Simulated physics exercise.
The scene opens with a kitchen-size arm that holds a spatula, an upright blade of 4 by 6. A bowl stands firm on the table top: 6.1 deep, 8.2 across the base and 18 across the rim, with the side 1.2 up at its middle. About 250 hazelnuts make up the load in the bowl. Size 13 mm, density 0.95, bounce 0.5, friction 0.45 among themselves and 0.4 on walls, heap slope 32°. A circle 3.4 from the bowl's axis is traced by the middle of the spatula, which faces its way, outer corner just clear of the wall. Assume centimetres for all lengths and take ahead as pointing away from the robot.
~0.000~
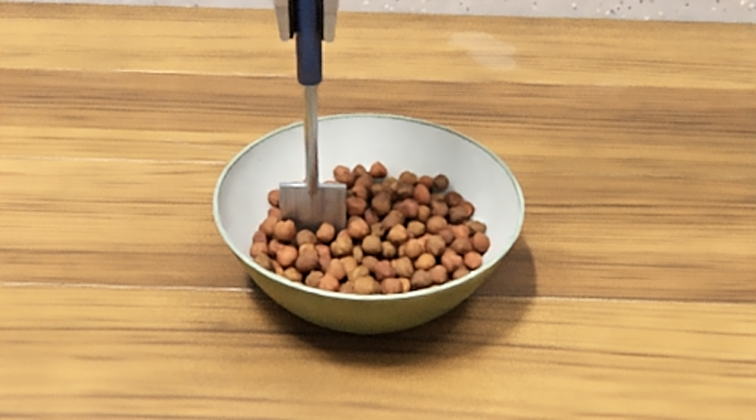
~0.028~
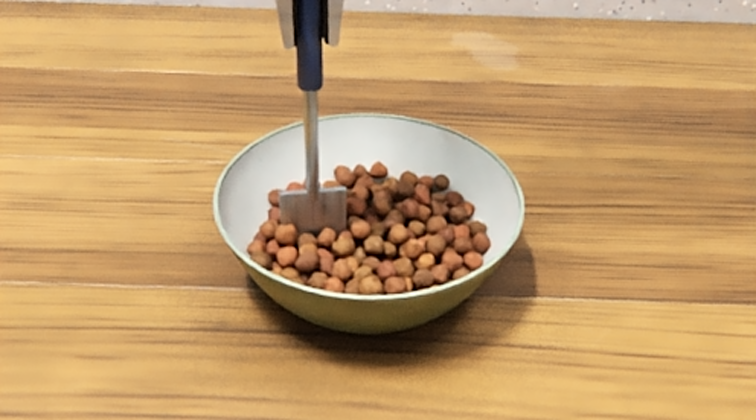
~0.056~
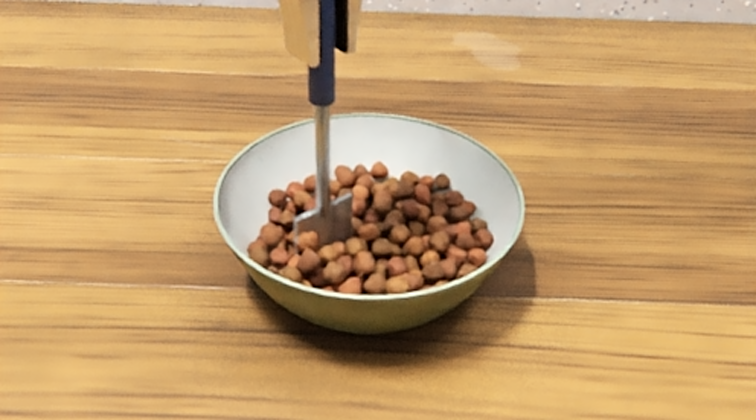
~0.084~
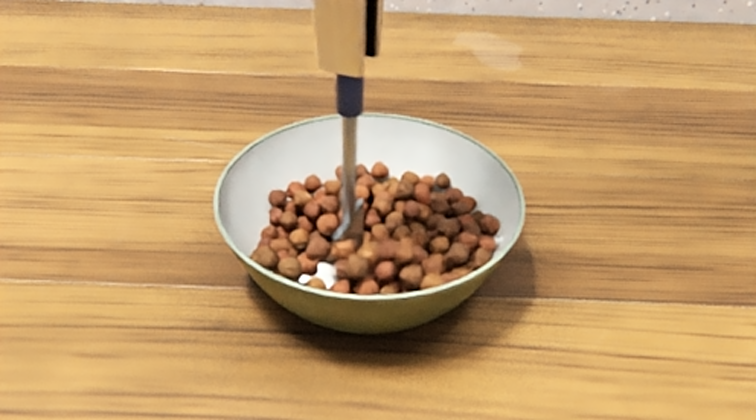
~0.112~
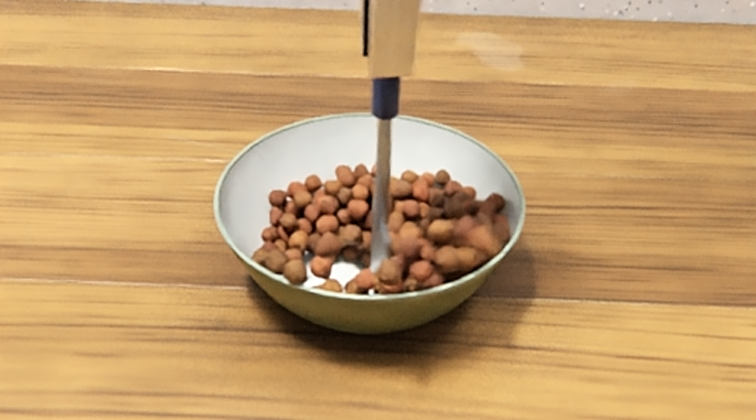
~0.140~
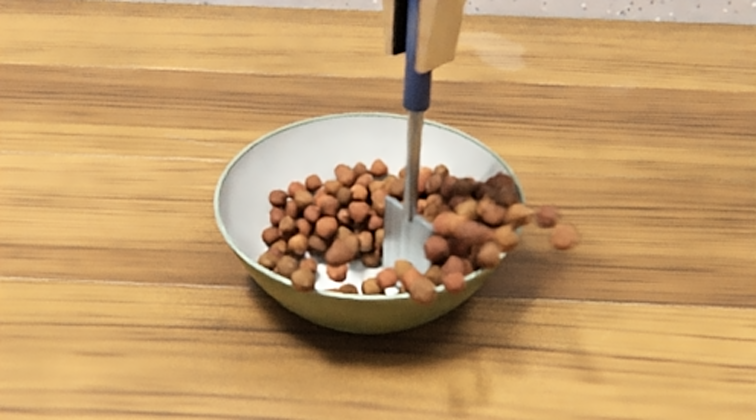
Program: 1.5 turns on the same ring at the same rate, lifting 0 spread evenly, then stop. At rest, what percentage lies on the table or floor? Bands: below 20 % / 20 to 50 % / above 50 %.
Between 20 and 50 %.
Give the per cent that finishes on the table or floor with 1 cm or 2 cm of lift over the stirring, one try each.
Near 45 in a hundred, then 30 in a hundred.
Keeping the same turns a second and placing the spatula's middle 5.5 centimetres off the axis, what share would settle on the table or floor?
It would be near 40 per cent.
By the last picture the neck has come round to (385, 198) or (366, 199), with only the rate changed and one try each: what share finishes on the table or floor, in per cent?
About 30 and 20 per cent.
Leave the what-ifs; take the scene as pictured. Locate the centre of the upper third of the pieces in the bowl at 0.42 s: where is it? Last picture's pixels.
Centre, approx.: (326, 264).
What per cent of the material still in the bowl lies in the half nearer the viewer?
Estimate: Some 40 %.
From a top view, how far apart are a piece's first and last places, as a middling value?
Near 11 cm.
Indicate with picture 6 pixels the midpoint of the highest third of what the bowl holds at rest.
It is centred near (435, 211).
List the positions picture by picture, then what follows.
Spatula neck at (312, 163), 0° round; upper third of the load around (378, 231), from x 260 to 480, top at y 170; 253 in the bowl, in the first picture.
Spatula neck at (312, 169), 11° round; upper third of the load around (373, 239), from x 255 to 480, top at y 170, in the second picture.
Spatula neck at (323, 185), 40° round; upper third of the load around (376, 254), from x 255 to 485, top at y 170, in the third picture.
Spatula neck at (349, 197), 71° round; upper third of the load around (396, 259), from x 260 to 490, top at y 170, in the fourth picture.
Spatula neck at (382, 199), 103° round; upper third of the load around (433, 248), from x 265 to 500, top at y 170; 251 in the bowl, 2 in flight or on the tool, in the fifth picture.
Spatula neck at (411, 191), 134° round; upper third of the load around (462, 234), from x 270 to 565, top at y 170; 245 in the bowl, 8 in flight or on the tool, in the sixth picture.
After 0.28 s, 287° round, highest piece 12 above the table; 198 in the bowl, 8 on the table or floor, 47 in flight or on the tool.
After 0.42 s, 81° round, highest piece 8 above the table; 169 in the bowl, 60 on the table or floor, 24 in flight or on the tool.
After 0.68 s, 180° round, highest piece 6 above the table; 151 in the bowl, 101 on the table or floor, 1 in flight or on the tool.
After 1.38 s, 180° round, highest piece 5 above the table; 151 in the bowl, 102 on the table or floor.
At rest, 151 in the bowl, 102 on the table or floor. That is 40 % on the table or floor.
